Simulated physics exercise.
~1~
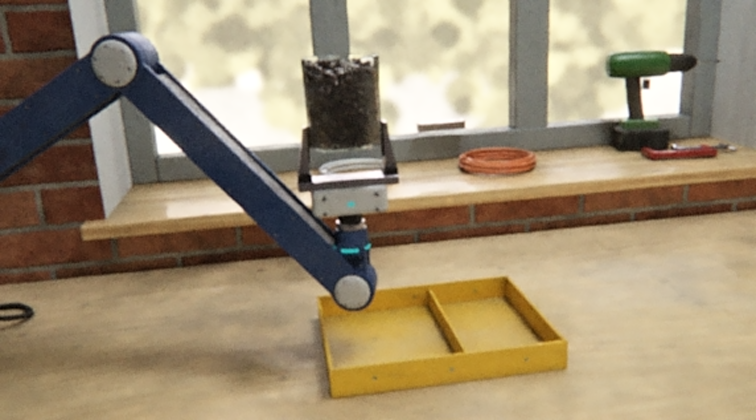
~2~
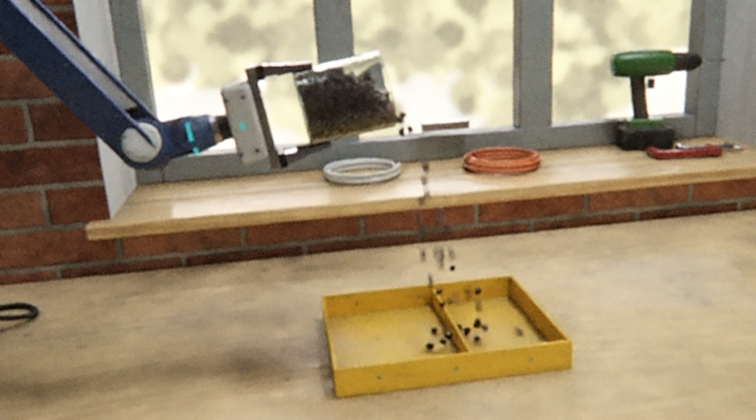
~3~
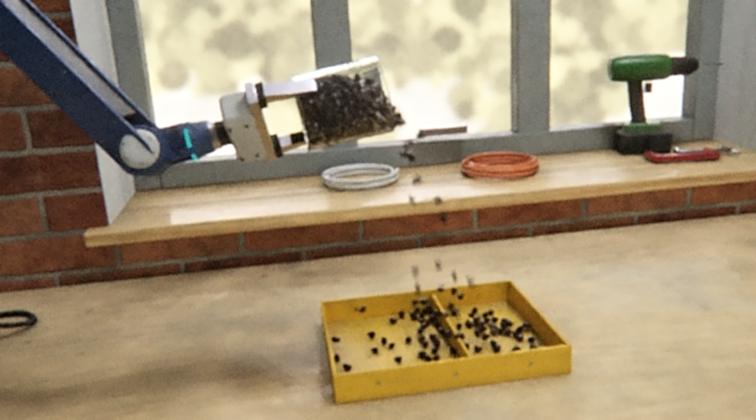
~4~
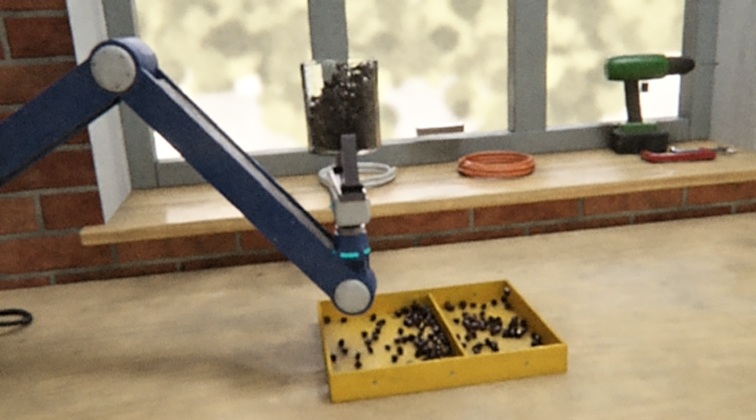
Blue robot arm tipping a clear tumbler, scattering dark beans into both sections of a yellow tray, then holding it upright, still part-filled.
